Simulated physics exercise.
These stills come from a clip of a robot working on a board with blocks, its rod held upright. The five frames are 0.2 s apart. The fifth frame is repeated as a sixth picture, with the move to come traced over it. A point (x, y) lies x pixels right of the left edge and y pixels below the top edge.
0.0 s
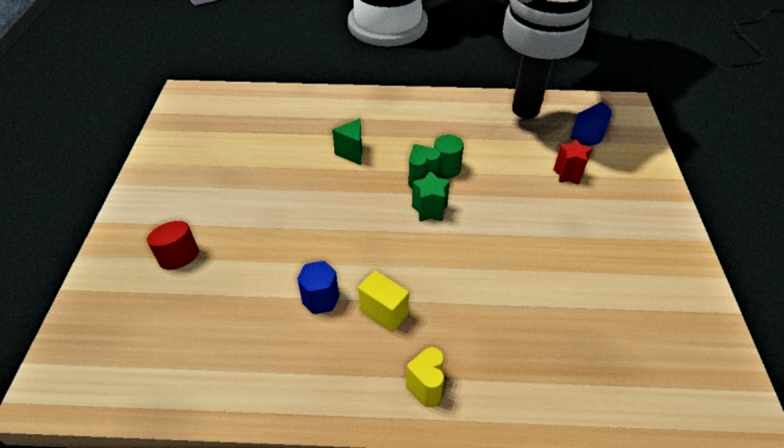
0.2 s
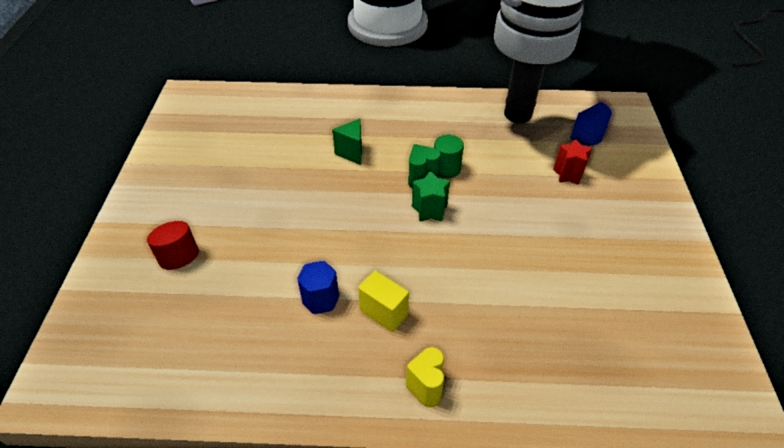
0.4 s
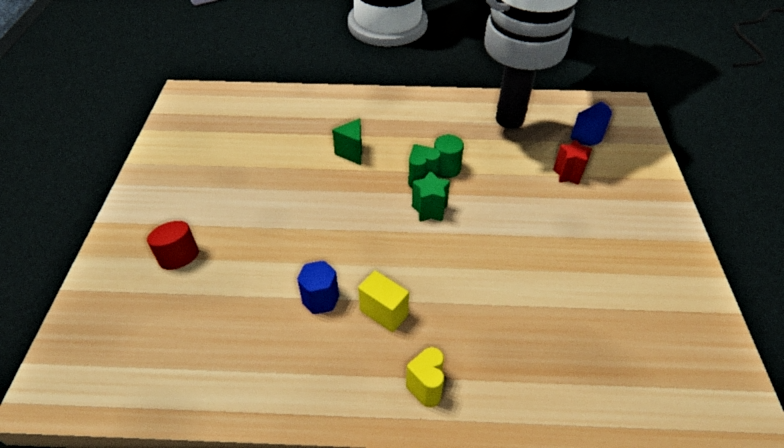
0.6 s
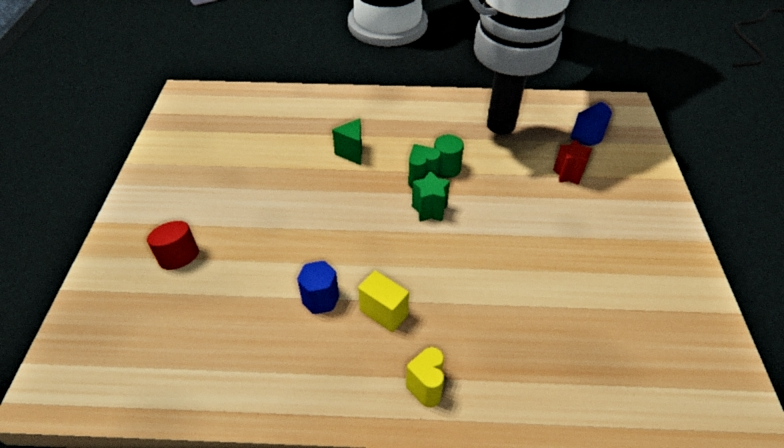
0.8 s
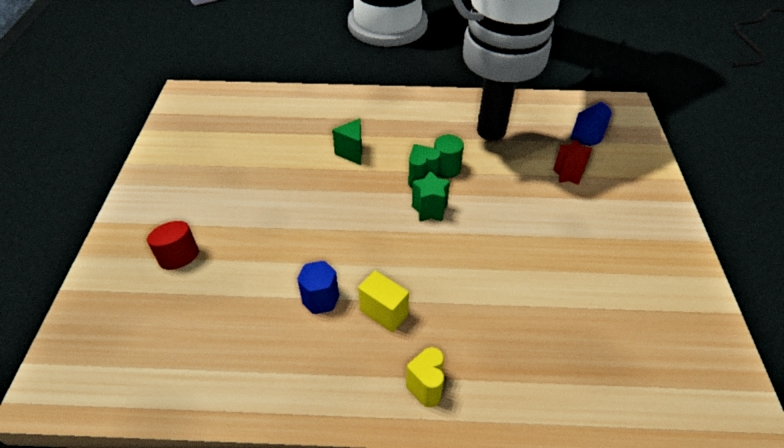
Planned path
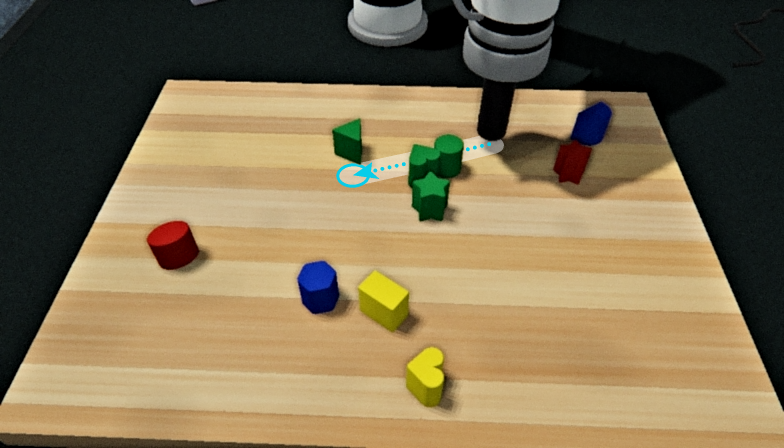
A robot's black rod slides a short way left and slightly toward the viewer across the upper right of a light wooden board, seen from above at an angle. Red and blue blocks sit at right, green ones cluster near upper centre beside a green triangle, and yellow, blue and red blocks lie lower and left. No block is pushed, and the camera stays still.
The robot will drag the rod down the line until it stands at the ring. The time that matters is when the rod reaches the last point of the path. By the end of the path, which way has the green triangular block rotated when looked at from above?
It is turned clockwise.
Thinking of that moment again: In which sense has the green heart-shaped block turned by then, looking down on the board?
The sense of turning is clockwise.
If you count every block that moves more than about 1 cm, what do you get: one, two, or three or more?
The result: Two blocks.
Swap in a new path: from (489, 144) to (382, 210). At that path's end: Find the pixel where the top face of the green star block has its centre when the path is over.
I'd expect the centre of its top face to be at (420, 197).
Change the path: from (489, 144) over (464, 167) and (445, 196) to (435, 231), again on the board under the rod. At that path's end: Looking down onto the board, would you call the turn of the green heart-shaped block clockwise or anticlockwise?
Viewed from above, clockwise.
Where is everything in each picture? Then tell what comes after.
The first picture shows rod's lower end (526, 111); green triangular block (351, 129); green heart-shaped block (423, 154); green star block (432, 185); green round block (449, 143).
The second picture shows rod (518, 116); blocks still.
The third picture shows rod (510, 121); blocks still.
The fourth picture shows rod (501, 126); blocks still.
The fifth picture shows rod (491, 132); green triangular block (351, 129); green heart-shaped block (423, 154); green star block (432, 185); green round block (449, 143).
Drawn move, straight from (489, 144) to (353, 175).
The first path, step by step. One third of the way, rod (447, 143); green heart-shaped block (420, 159), turned 30° clockwise; green round block (443, 149).
Two thirds of the way, rod (400, 153); green heart-shaped block (415, 164), turned 50° clockwise; green round block (438, 154).
At the end, rod (352, 164); green triangular block (345, 129), turned 40° clockwise; green heart-shaped block (415, 164), turned 50° clockwise; green star block still; green round block (438, 154).
